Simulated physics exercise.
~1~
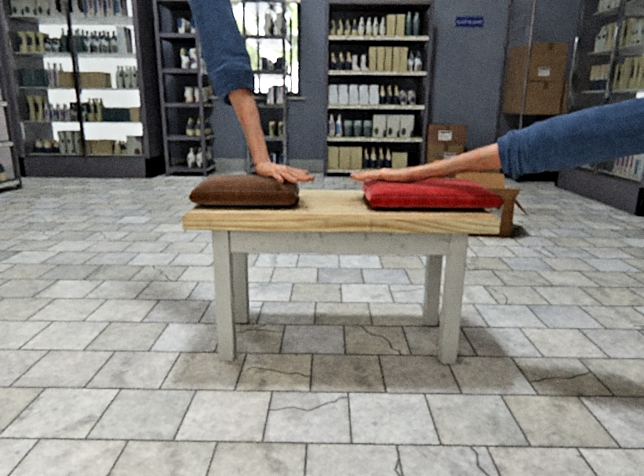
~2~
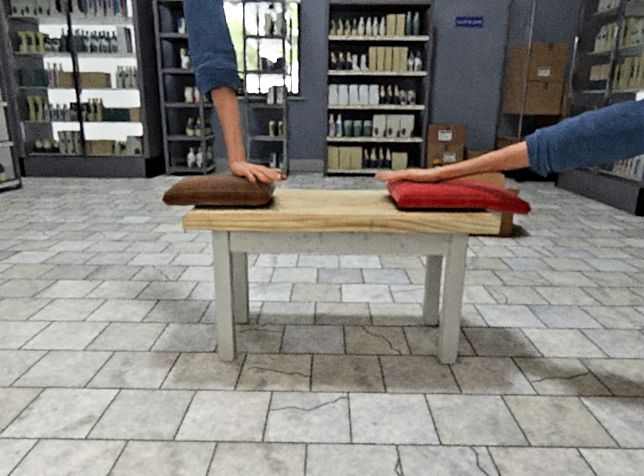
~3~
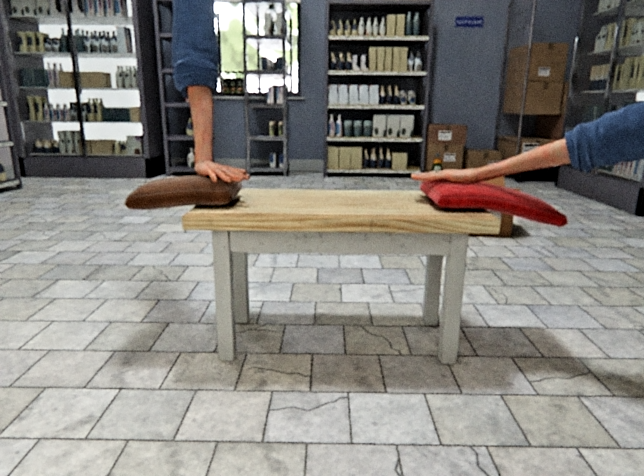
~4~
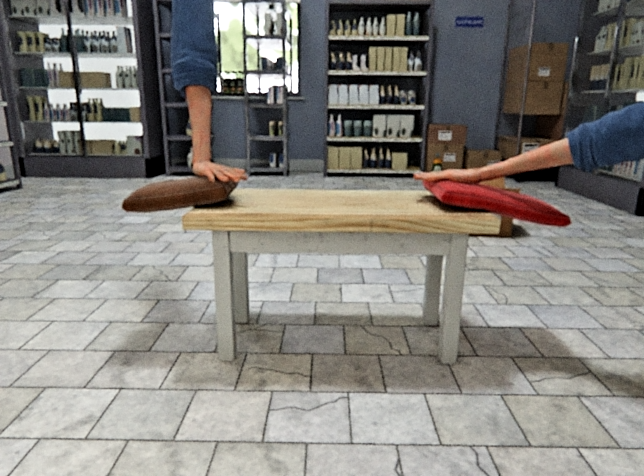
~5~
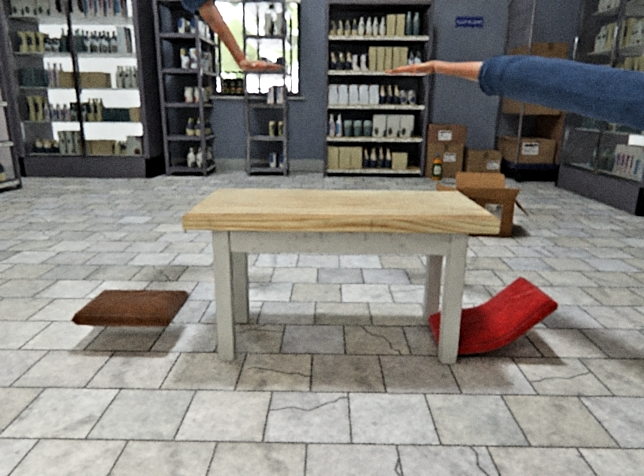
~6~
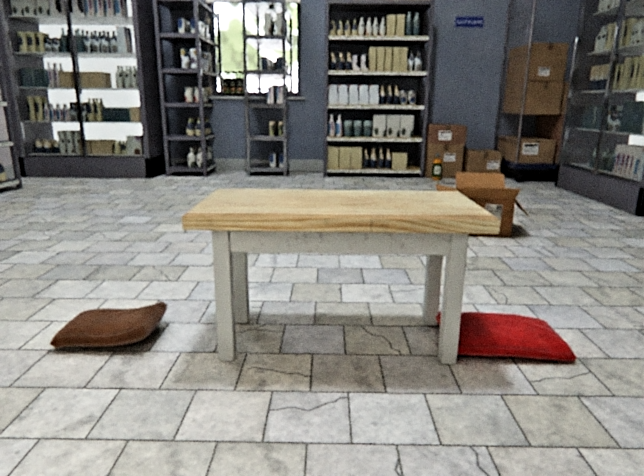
Two bare hands with blue sleeves press on a brown rice sack at the left and a red folded blanket at the right, both on a pale wooden bench with whitish legs. The still view faces the bench from the front, in a grey-tiled room lined with shelves of bottles and boxes. The hands slide the sack left and the blanket right until both hang well over the ends. Then the hands lift away, and both things drop off. The sack comes to rest on the floor at left and the blanket by the right legs, leaving the bench bare.
